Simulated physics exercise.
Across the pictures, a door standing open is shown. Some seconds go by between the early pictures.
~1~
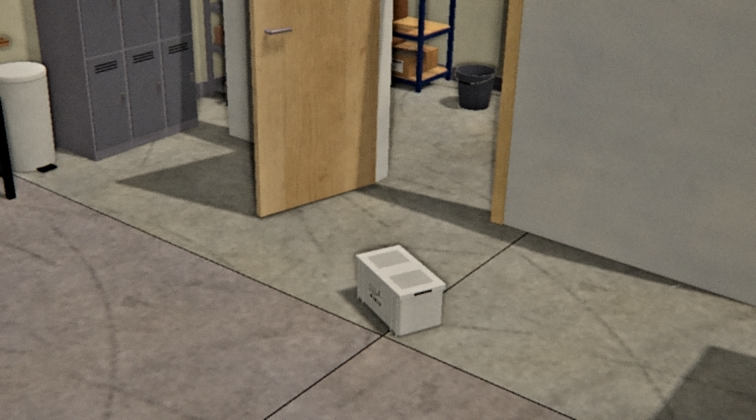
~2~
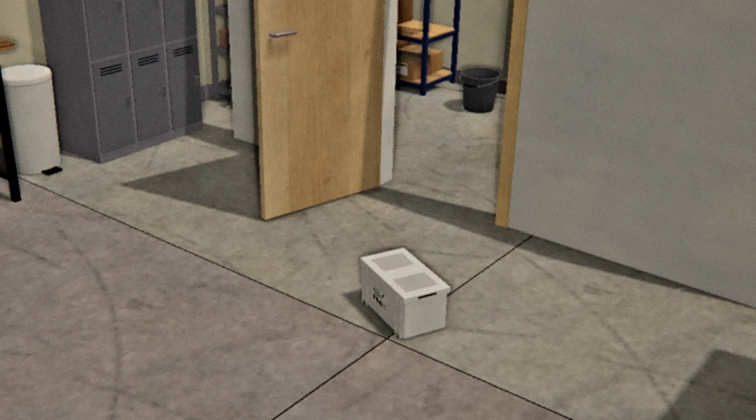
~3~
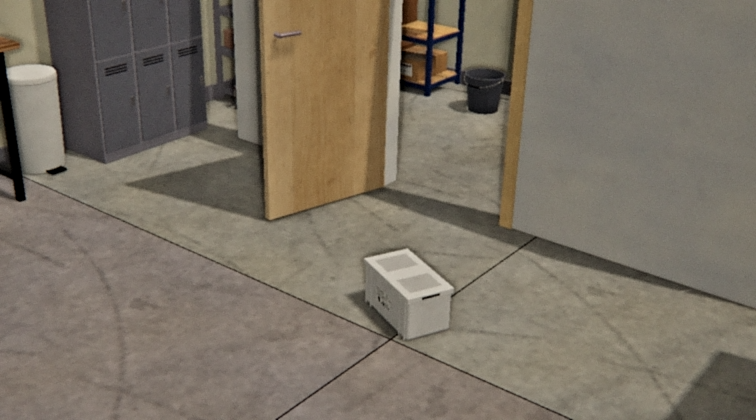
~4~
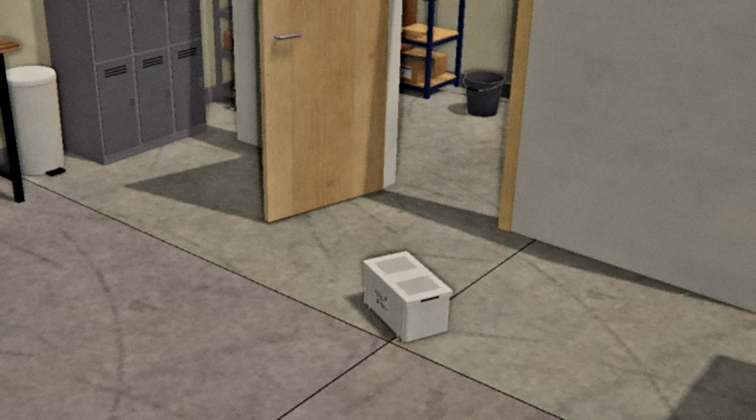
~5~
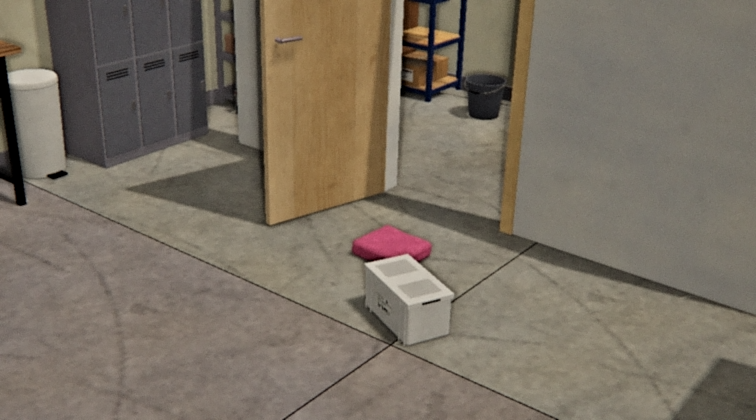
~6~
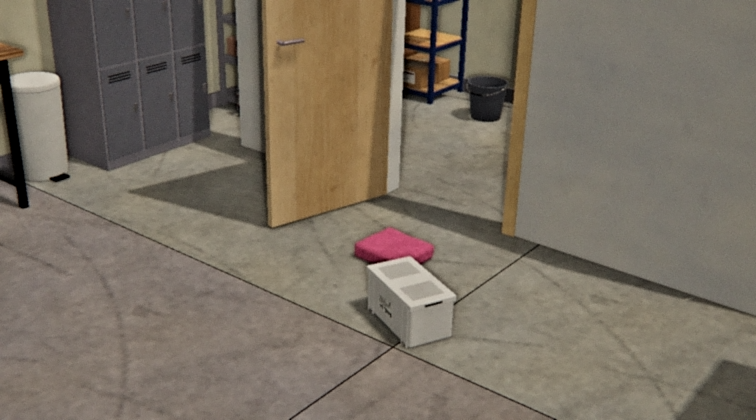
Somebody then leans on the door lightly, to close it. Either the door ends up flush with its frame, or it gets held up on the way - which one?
The door travels the whole way.
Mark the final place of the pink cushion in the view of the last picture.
Near (460, 262).
Then, 0.80 s later than the last frame, door at 79°.
Then, 1.30 s later than the last frame, door at 51°; pink cushion moved a little near (422, 256).
Then, 1.50 s later than the last frame, door at 40°; pink cushion moved about its own width near (446, 259).
Then, 1.80 s later than the last frame, door at 22°; pink cushion moved about its own width near (460, 262).
When it is over, door at 0°; moved from the start, pink cushion; white tote as before. End places, in pixels of the last picture, pink cushion near (460, 262).
